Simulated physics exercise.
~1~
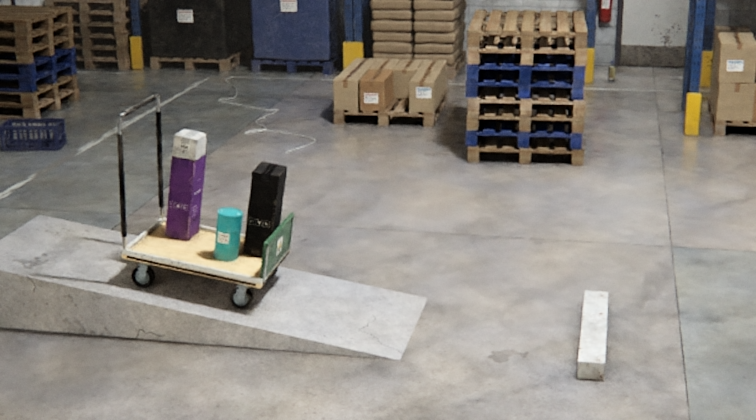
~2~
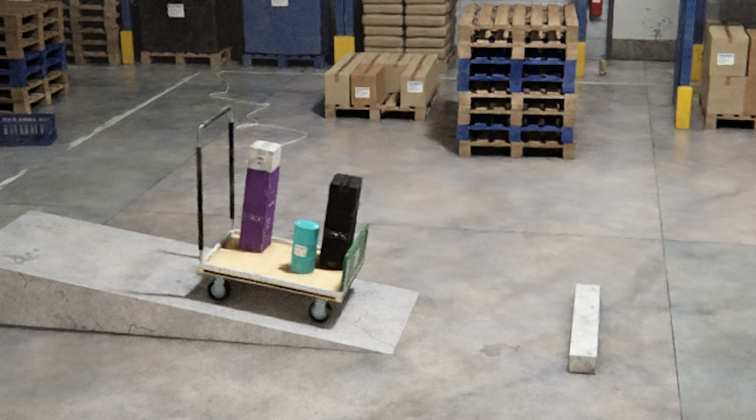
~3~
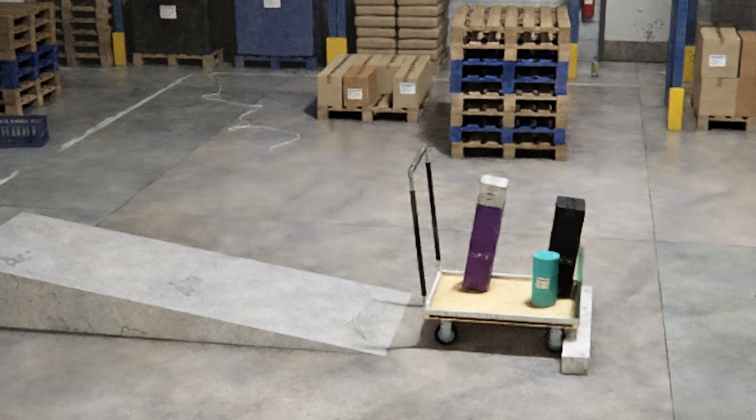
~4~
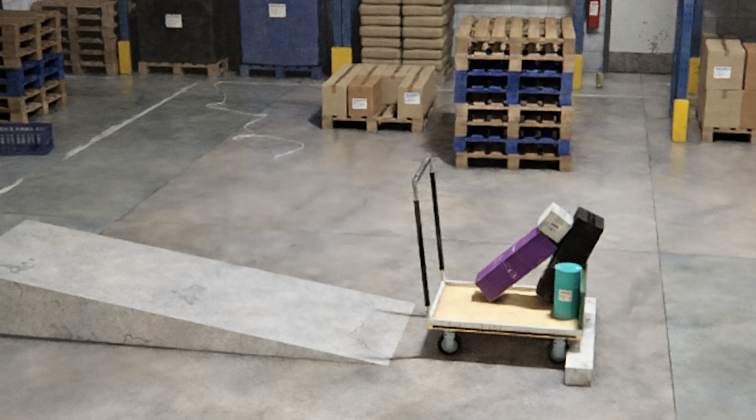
A flatbed trolley stands on a pale concrete ramp in a warehouse, seen from slightly above by a gently swaying camera, with stacked pallets and cartons behind. It carries a tall purple box topped by a white parcel at the left, a turquoise canister in the middle and a black box at the right. The trolley rolls down rightward onto level floor and meets a low kerb. The purple box tips right, carrying the white parcel with it, and the canister shifts toward the front board. Finally the purple box and parcel slant against the leaning black box, all still aboard, the canister upright.
